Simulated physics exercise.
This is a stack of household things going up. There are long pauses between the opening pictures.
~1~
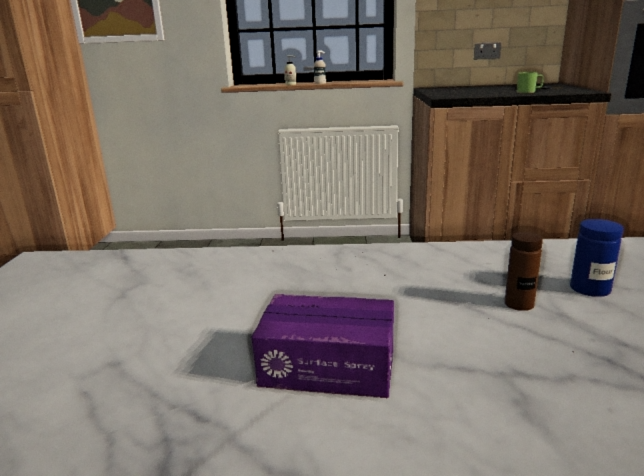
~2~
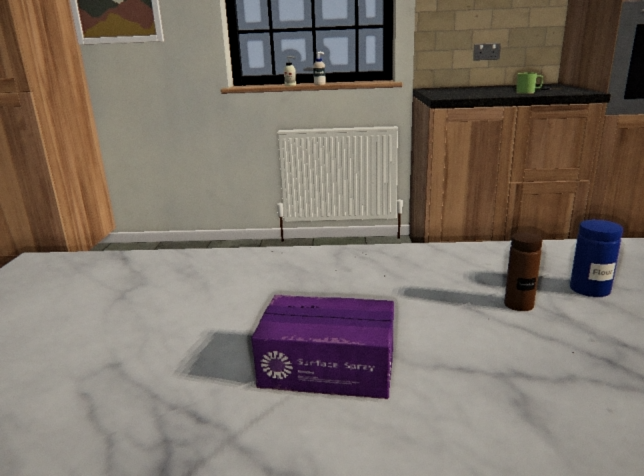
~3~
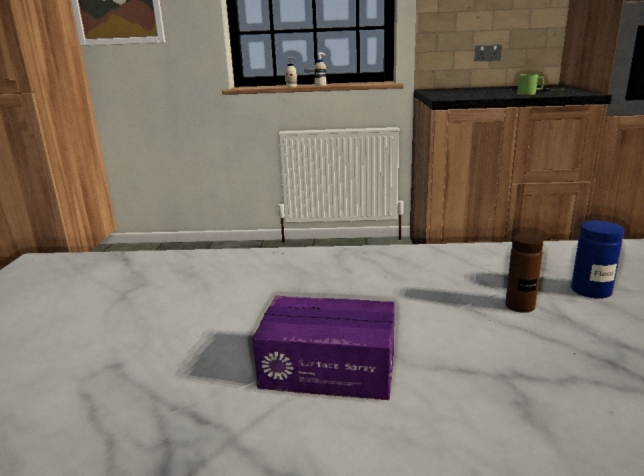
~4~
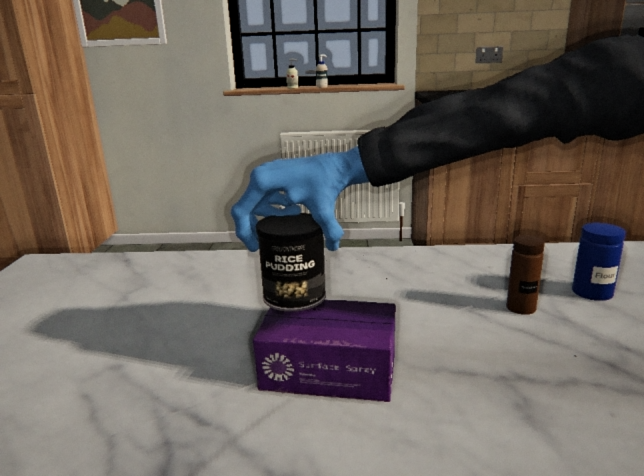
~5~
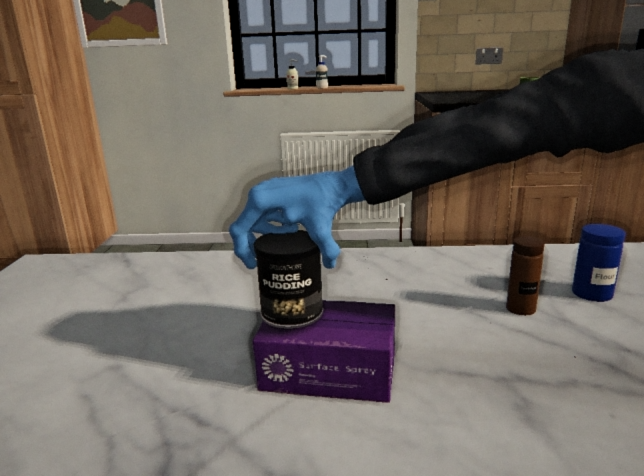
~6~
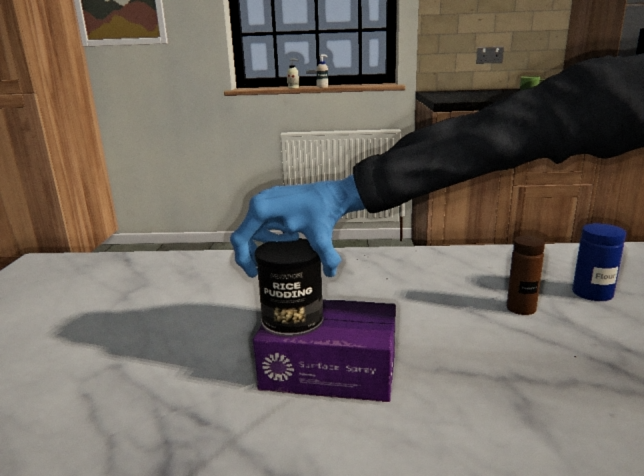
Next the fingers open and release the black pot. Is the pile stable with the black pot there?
Here the pile keeps its balance.
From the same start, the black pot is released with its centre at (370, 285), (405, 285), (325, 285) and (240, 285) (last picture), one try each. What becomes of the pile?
First try: It stays up; second try: It comes apart; third try: It holds; fourth try: It loses its balance.
Then, 1.00 s later than the last frame, all is still.
Then, 2.10 s later than the last frame, black pot resting near (289, 286).
When it is over, all 4 as before. End places, in pixels of the last picture, black pot near (289, 286). The pile stays up.
